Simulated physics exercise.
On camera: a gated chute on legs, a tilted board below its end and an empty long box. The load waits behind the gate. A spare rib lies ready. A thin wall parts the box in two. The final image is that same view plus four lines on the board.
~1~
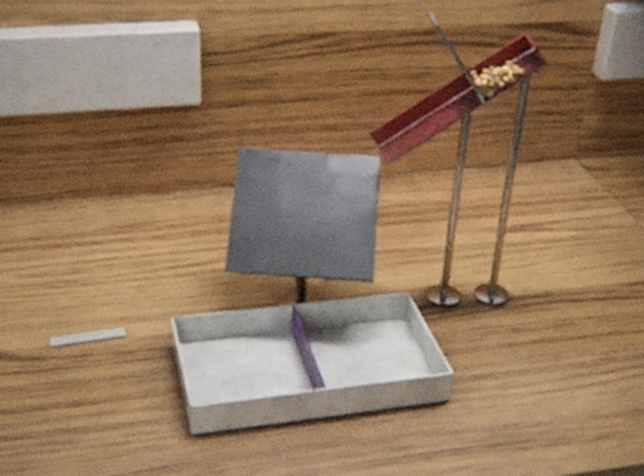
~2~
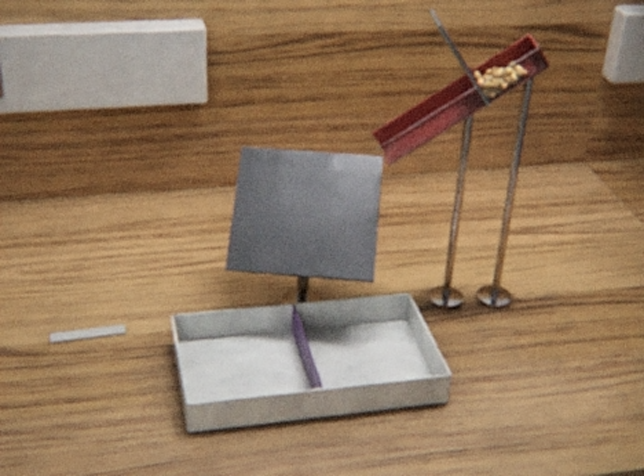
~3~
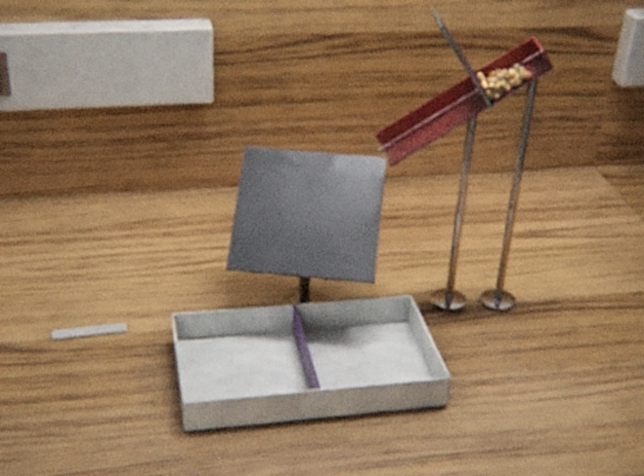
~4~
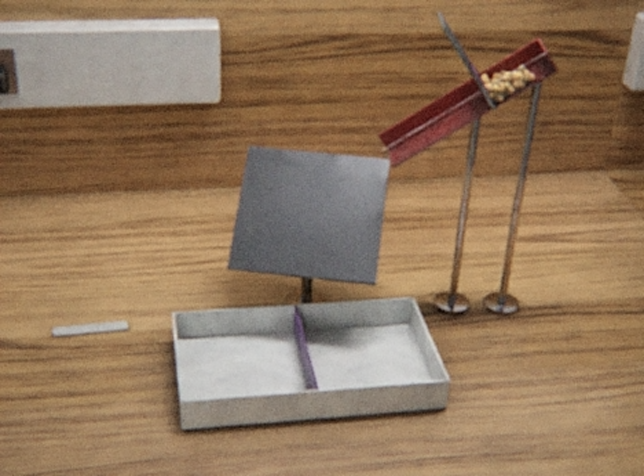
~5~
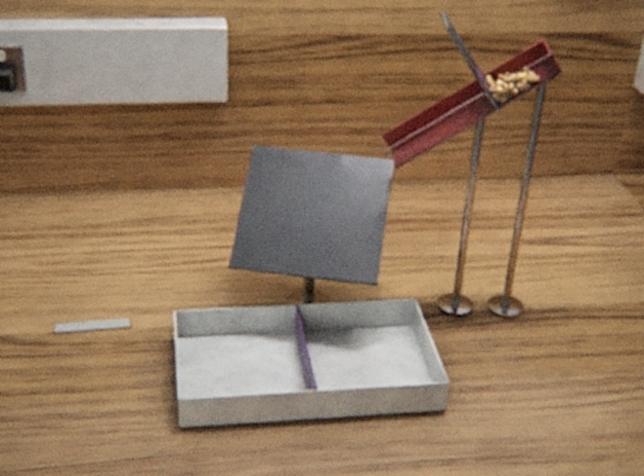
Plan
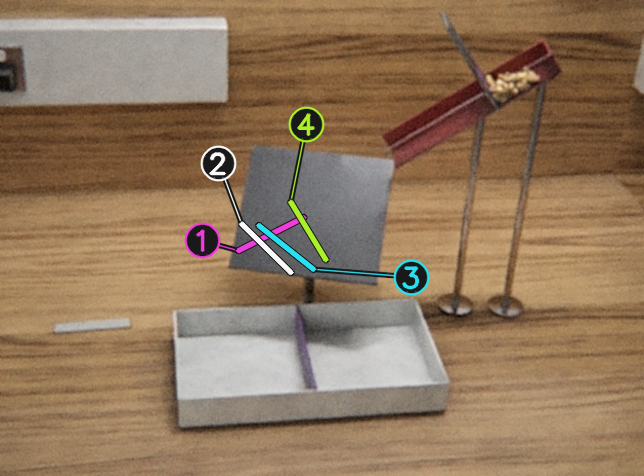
A shallow pale box with a purple divider sat below a tilted gray board and a red chute holding dried chickpeas behind its gate; nothing moved except the view, which drifted slightly.
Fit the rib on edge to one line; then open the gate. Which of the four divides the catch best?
Use line 2.
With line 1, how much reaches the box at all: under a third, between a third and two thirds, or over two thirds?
Over two thirds.
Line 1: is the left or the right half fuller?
Left.
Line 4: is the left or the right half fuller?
More lands on the right.
On the marked copy, line 1 from (303, 217) to (238, 250); line 2 from (241, 224) to (291, 272); line 3 from (258, 225) to (313, 269); line 4 from (290, 202) to (325, 259).
If 1 is chosen, of what is caught, almost all in the left half, about a tenth in the right.
If 2 is chosen, of what is caught, roughly half in the left half, roughly half in the right.
If 3 is chosen, of what is caught, about a tenth in the left half, almost all in the right.
If 4 is chosen, of what is caught, about a tenth in the left half, almost all in the right.
